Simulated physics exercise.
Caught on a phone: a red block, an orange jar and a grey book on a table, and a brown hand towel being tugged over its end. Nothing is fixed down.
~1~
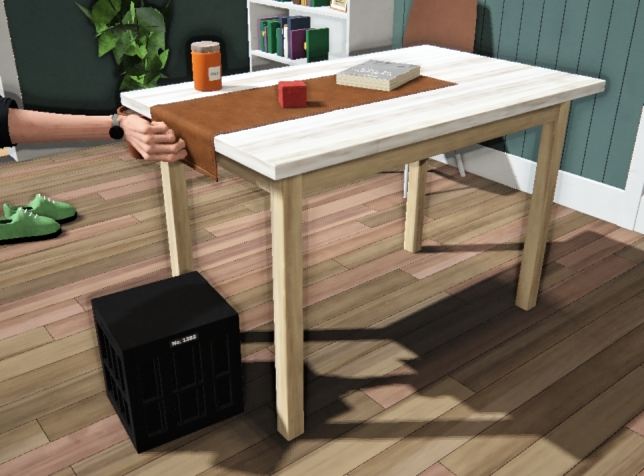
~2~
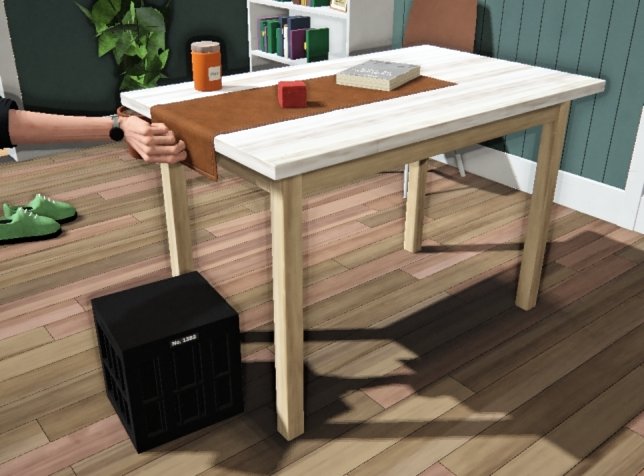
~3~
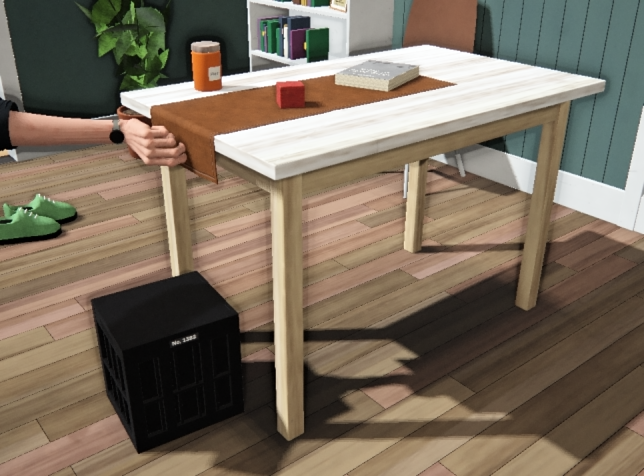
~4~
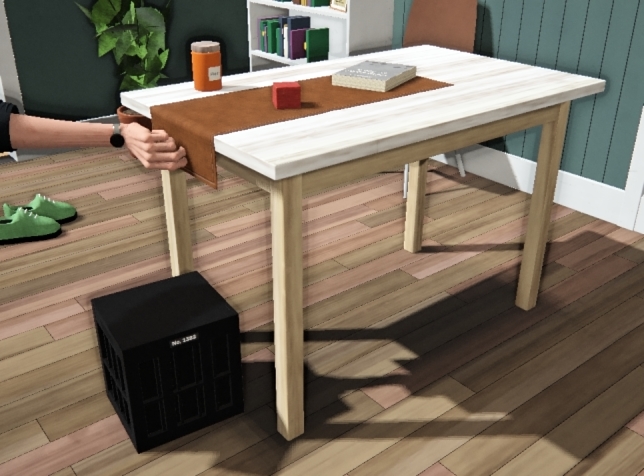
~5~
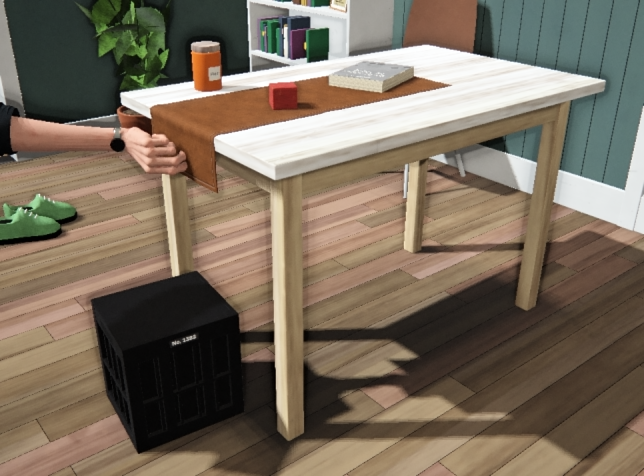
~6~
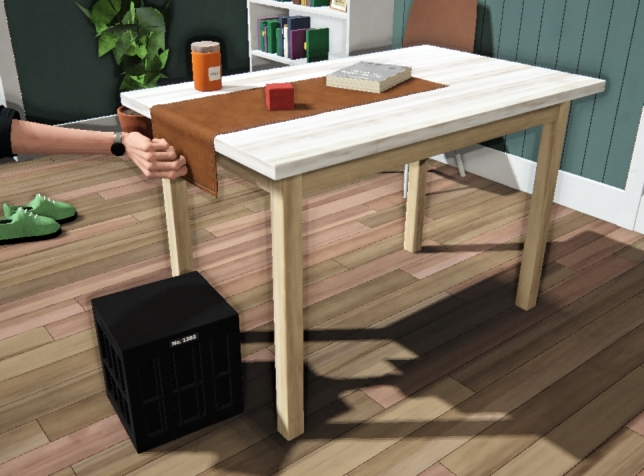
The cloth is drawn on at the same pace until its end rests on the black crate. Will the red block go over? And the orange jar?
As it turns out, the red block falls off; the orange jar remains up there.
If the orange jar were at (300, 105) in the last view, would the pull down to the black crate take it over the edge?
In that case it holds its place on top.
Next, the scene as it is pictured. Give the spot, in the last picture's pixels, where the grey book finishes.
At about (276, 93).
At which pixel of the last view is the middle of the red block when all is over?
Around (162, 282).
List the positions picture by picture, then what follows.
Hand towel end (218, 181); red block (292, 83); orange jar (205, 44); grey book (380, 69); top of the crate (156, 325), in the first picture.
Hand towel end (217, 182), far hem (459, 84); orange jar (205, 44); orange jar stands beside the cloth, in the second picture.
Hand towel end (218, 184); red block (290, 83), in the third picture.
Hand towel end (217, 189), far hem (455, 85); orange jar (205, 44), in the fourth picture.
Hand towel end (218, 193); red block (283, 85), in the fifth picture.
Hand towel end (217, 198), far hem (449, 86); red block (279, 85); orange jar (205, 44); top of the crate (156, 325), in the sixth picture.
Then, 0.64 s past the final frame, hem going down; block carried along near (239, 104); jar still.
Then, 1.38 s past the final frame, hem going down; block tipping at the edge near (183, 126); jar still.
When it is over, hem on the crate; block down below near (162, 282); jar still. The red block goes over the edge and the orange jar keeps clear of the edge.
